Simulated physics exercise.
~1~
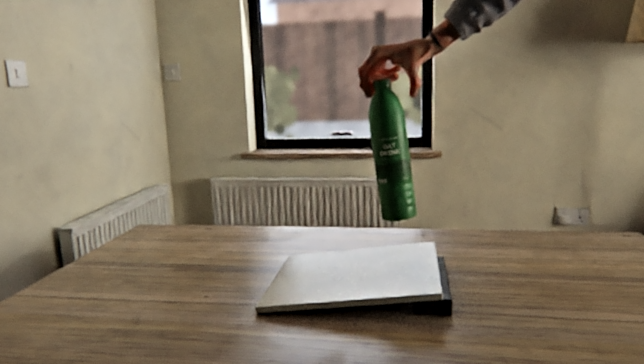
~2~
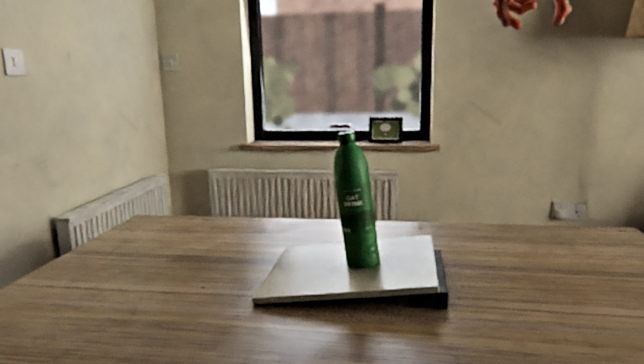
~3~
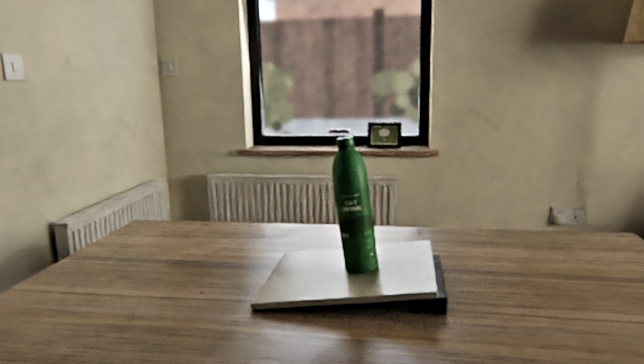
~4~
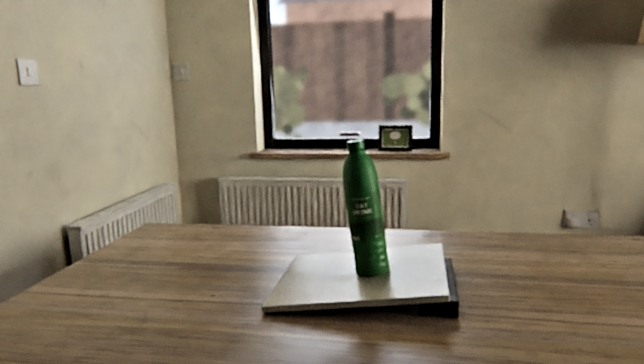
A green bottle, held from above by a hand over a wooden table near a window, is lowered onto a slightly tilted pale board. The hand lets go and withdraws to the upper right, and the bottle stays standing upright on the board.
